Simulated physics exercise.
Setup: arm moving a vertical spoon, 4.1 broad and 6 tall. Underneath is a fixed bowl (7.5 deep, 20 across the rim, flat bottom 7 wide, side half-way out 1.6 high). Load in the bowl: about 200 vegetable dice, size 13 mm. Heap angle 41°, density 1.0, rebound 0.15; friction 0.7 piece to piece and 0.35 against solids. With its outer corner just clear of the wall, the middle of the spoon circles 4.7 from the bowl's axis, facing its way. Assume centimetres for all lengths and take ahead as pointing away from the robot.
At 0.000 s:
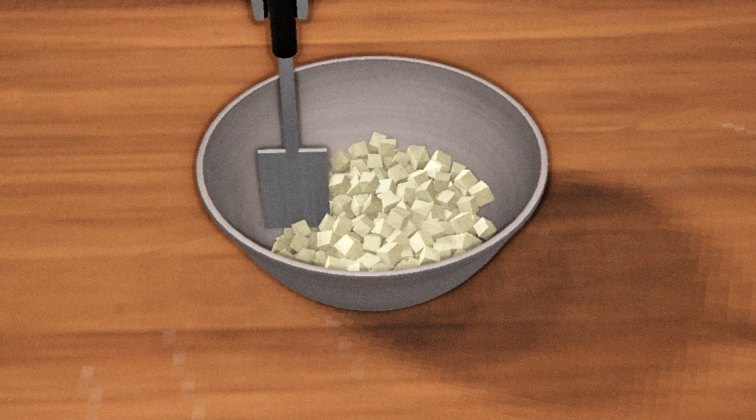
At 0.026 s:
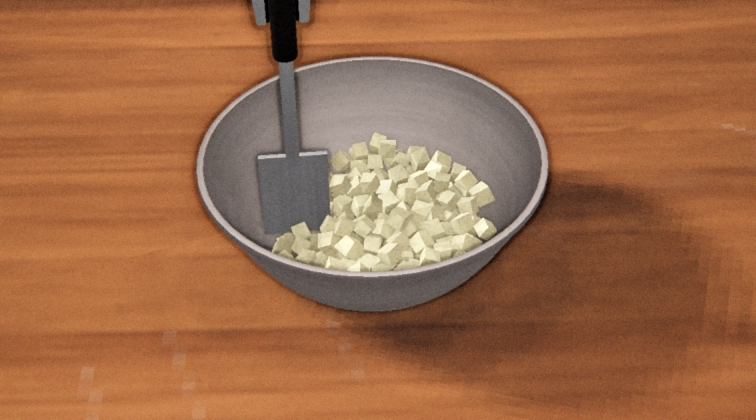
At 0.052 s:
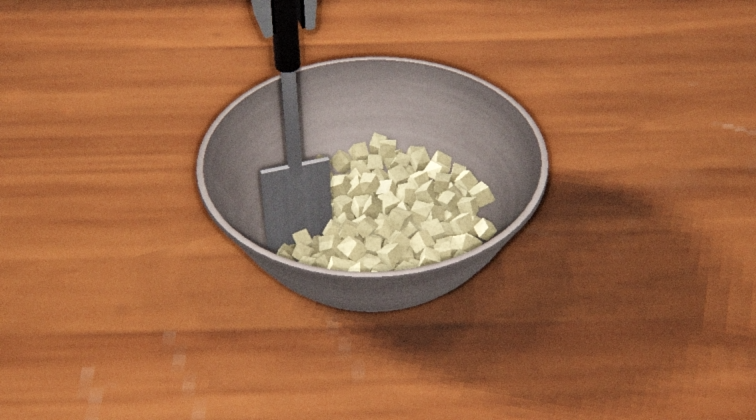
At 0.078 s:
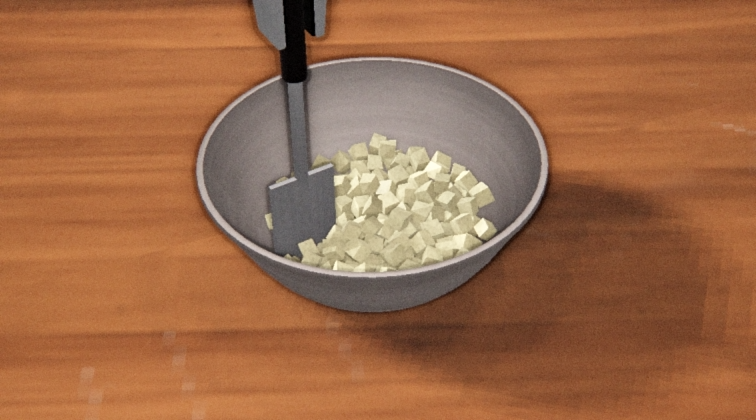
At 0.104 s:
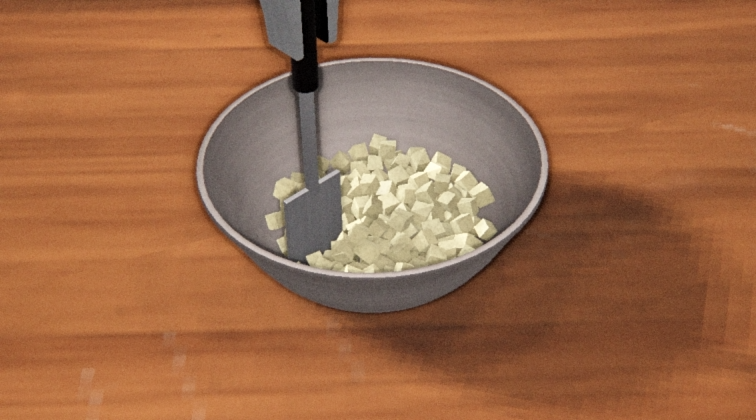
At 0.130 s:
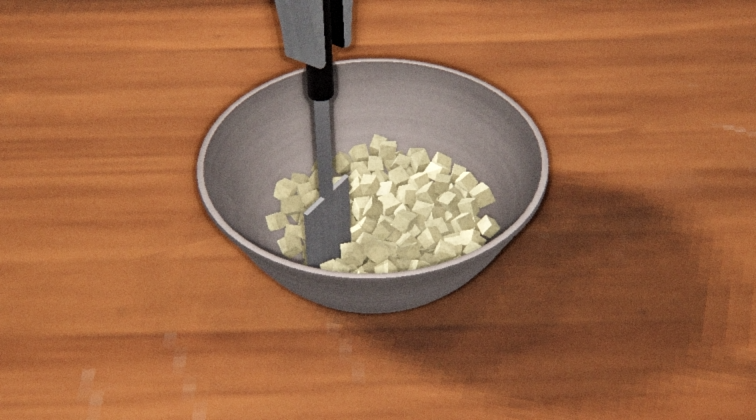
A robotic arm gripping a flat grey spatula moved it down the left side of a grey bowl of pale cubes, then swept it toward the front, turning its blade and shifting a few cubes.
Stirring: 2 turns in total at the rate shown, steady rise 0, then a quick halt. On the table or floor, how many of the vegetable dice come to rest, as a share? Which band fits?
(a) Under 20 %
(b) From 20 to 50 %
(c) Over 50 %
(a) Under 20 %.
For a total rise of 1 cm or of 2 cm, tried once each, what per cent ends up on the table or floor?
Near 5 in a hundred, then near 0 in a hundred.
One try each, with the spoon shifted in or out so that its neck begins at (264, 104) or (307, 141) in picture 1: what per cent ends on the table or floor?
First try about 0 per cent, second try about 5 per cent.
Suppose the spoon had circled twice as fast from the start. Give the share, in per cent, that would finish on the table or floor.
Then roughly 40 per cent.
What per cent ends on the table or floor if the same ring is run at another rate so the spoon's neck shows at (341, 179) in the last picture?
Around 10 in a hundred.
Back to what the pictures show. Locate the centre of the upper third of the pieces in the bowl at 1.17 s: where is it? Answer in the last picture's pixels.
(397, 117).
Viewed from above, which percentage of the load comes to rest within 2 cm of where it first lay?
I'd say something near 10 percent.
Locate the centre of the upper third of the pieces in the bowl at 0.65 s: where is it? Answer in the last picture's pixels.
Roughly at (266, 164).
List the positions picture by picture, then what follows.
The first picture shows spoon neck at (291, 130), 0° round; upper third of the load around (387, 206), from x 275 to 485, top at y 145; 202 in the bowl.
The second picture shows spoon neck at (291, 134), 4° round; upper third of the load around (387, 208), from x 275 to 485, top at y 145.
The third picture shows spoon neck at (293, 145), 16° round; upper third of the load around (387, 213), from x 275 to 485, top at y 145.
The fourth picture shows spoon neck at (300, 156), 29° round; upper third of the load around (388, 215), from x 275 to 485, top at y 145.
The fifth picture shows spoon neck at (311, 165), 42° round; upper third of the load around (395, 225), from x 275 to 485, top at y 145.
The sixth picture shows spoon neck at (325, 174), 55° round; upper third of the load around (398, 230), from x 275 to 490, top at y 145; 202 in the bowl.
After 0.65 s, 317° round, highest piece 9 above the table; 196 in the bowl, 4 on the table or floor, 2 in flight or on the tool.
After 1.17 s, 219° round, highest piece 8 above the table; 189 in the bowl, 11 on the table or floor, 2 in flight or on the tool.
After 1.63 s, 0° round, highest piece 8 above the table; 181 in the bowl, 21 on the table or floor.
After 2.33 s, 0° round, highest piece 8 above the table; 181 in the bowl, 21 on the table or floor.
At rest, 181 in the bowl, 21 on the table or floor. That is 10 % on the table or floor.
